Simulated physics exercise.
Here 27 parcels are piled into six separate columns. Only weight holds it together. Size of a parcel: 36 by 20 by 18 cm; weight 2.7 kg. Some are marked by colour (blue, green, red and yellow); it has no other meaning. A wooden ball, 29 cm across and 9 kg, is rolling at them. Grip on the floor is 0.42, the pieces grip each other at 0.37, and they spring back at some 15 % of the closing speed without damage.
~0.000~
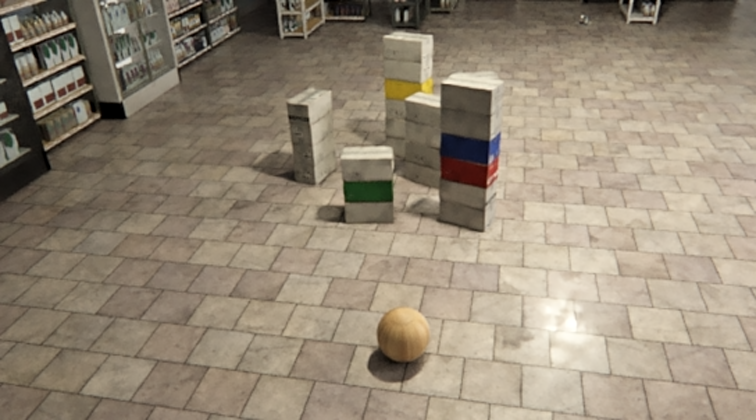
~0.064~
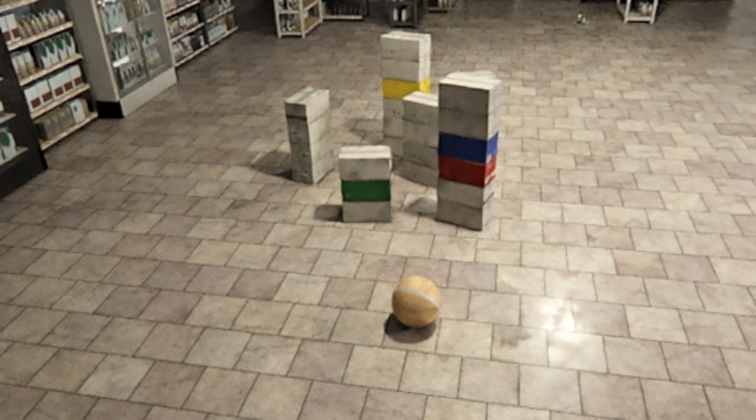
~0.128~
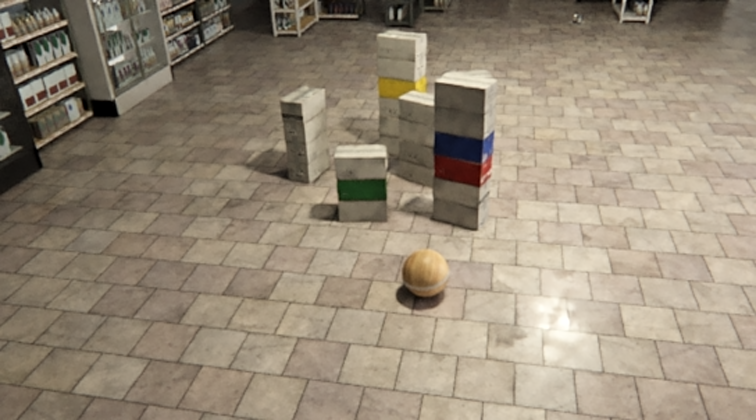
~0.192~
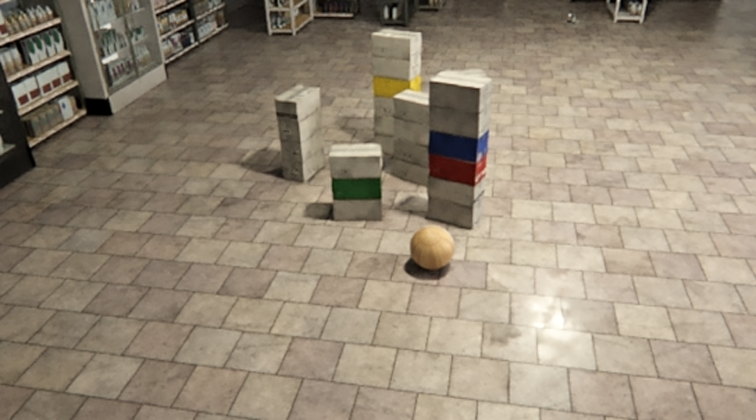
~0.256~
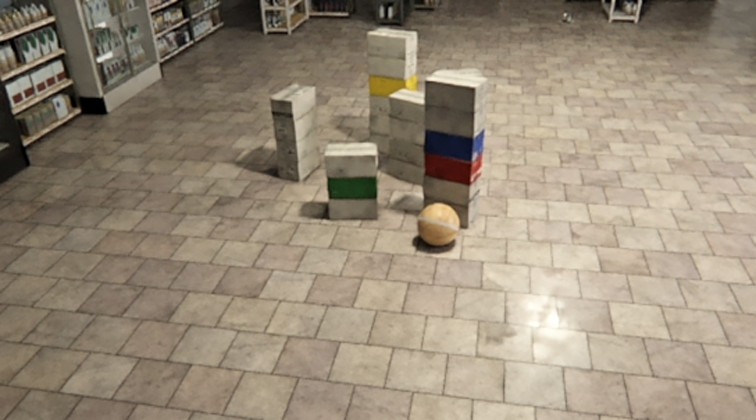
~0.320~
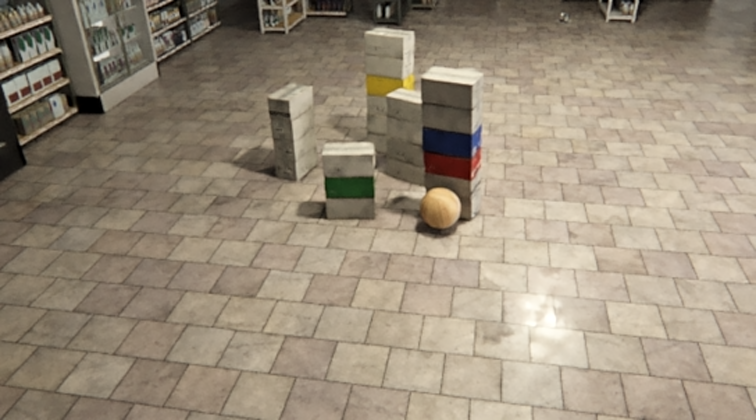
To begin with, a wooden ball rolls across a tiled shop floor toward several grey stacks with green, yellow, blue and red bands. It moves away from the viewer and slightly right, then bumps the base of the tall stack with the blue and red bands, which shifts and leans slightly.
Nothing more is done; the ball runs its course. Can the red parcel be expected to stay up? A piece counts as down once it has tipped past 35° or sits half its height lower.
It comes down.
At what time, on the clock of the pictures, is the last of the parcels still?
Near 1.5 s.
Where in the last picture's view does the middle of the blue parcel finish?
Around (466, 183).
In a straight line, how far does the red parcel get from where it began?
Some 85 cm.
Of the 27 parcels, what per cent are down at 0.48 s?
5 per cent by then.
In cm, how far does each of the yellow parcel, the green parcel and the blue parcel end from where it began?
Moved: Yellow 0, green 0, blue 70.
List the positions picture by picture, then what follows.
In the first picture (places mark the middle of the side facing us; the camera pans a little), ball (403, 334) 1.28 m from contact, 4.4 m/s; red parcel (463, 172); yellow parcel (403, 91); green parcel (368, 192); nothing disturbed.
The second picture shows ball (416, 302) 1.00 m from contact, 4.4 m/s; red parcel (461, 172).
The third picture shows ball (425, 273) 72 cm from contact, 4.4 m/s; red parcel (457, 171).
The fourth picture shows ball (432, 247) 43 cm from contact, 4.4 m/s; red parcel (452, 170).
The fifth picture shows ball (438, 225) 15 cm from contact, 4.4 m/s; red parcel (447, 169).
The sixth picture shows ball (440, 208) after contact, 1.8 m/s; red parcel (447, 167) leaning 8°; blue parcel (447, 143) leaning 6°; green parcel (349, 188); 6 disturbed, none down.
After 0.48 s, ball still moving; 1 of the 27 parcels down; red parcel leaning 56°, 6 cm lower; blue parcel leaning 31°.
After 0.66 s, ball still moving; 4 of the 27 parcels down; red parcel on its side; blue parcel leaning 58°, 42 cm lower.
After 0.96 s, ball still moving; 4 of the 27 parcels down; red parcel leaning 4°, 35 cm lower; blue parcel 53 cm lower.
At rest (1.7 s), ball at rest; 5 of the 27 parcels down; red parcel 35 cm lower; blue parcel 53 cm lower; green parcel unmoved. As the last picture would show them, middles, red parcel near (511, 173), blue parcel near (466, 183).
